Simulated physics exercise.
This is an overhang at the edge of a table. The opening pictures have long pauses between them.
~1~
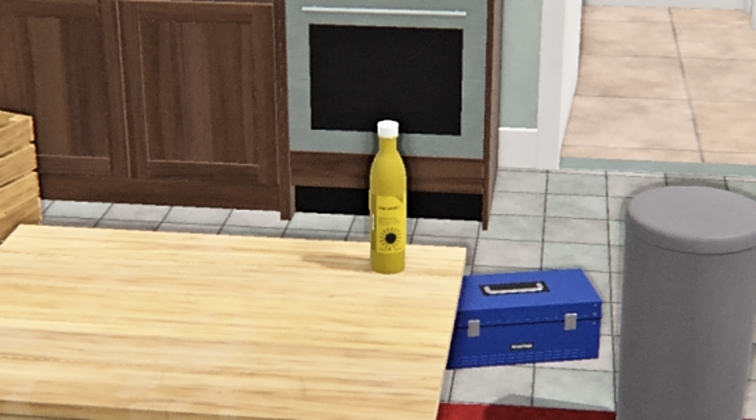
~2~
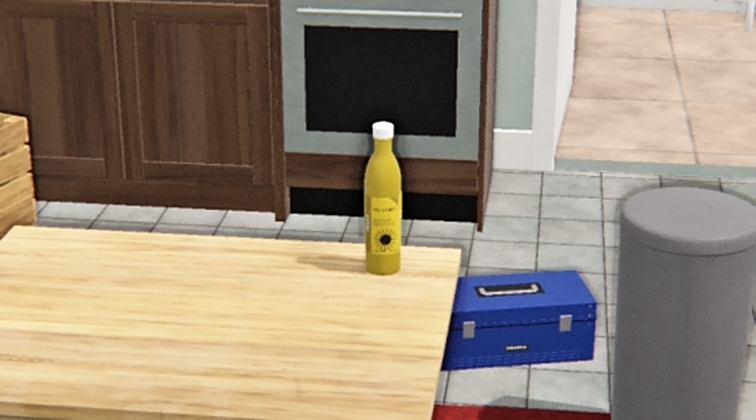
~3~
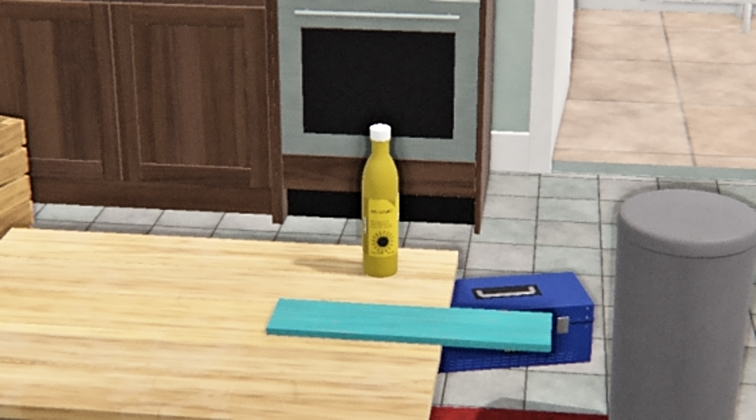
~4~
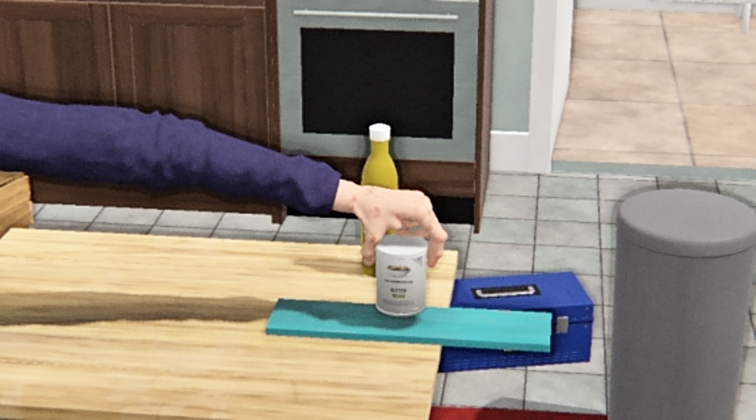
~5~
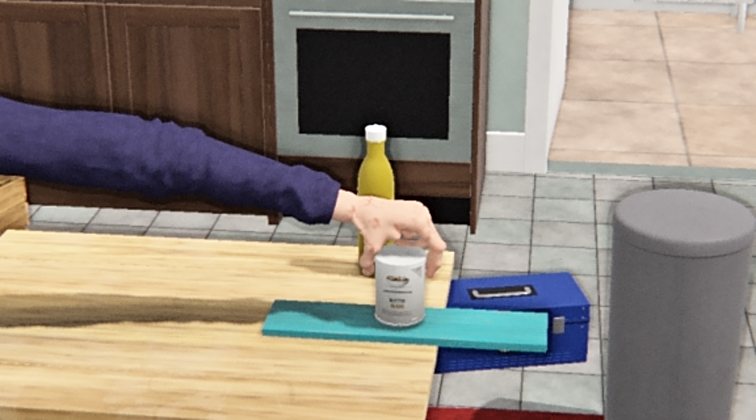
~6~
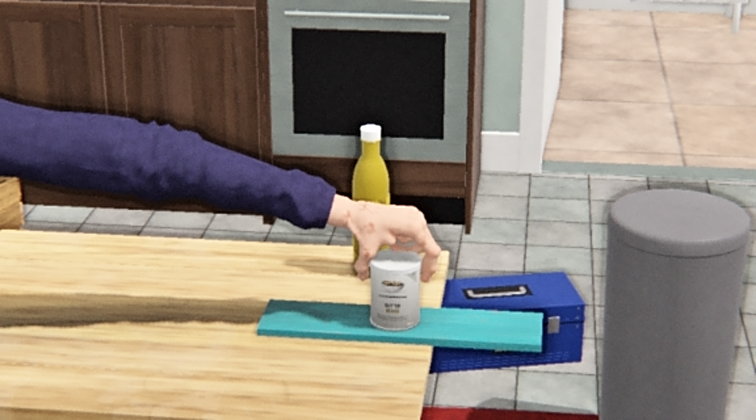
The clip shows a yellow bottle on a wooden table beside a blue toolbox; a turquoise plank appears jutting over the table's right edge, and a purple-sleeved arm lowers a white tin onto it, keeping hold.
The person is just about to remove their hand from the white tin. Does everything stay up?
Yes, firm.
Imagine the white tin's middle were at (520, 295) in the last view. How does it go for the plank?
In that case it drops.
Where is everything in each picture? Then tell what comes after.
In the first picture, the last thing is not in view yet.
In the second picture, the last thing is not in view yet.
In the third picture, the last thing is not in view yet; turquoise plank (410, 324).
In the fourth picture, coming down; white tin (401, 275); turquoise plank (410, 324).
In the fifth picture, coming down; white tin (400, 285); turquoise plank (406, 325).
In the sixth picture, set down, still held; white tin (395, 290); turquoise plank (401, 324).
Then, 0.20 s past the last view, nothing moves.
Then, 0.50 s past the last view, white tin resting near (395, 290).
Finally, all 3 still in place. Final places as the last picture's camera would see them, white tin near (395, 290). The plank stays on the table.
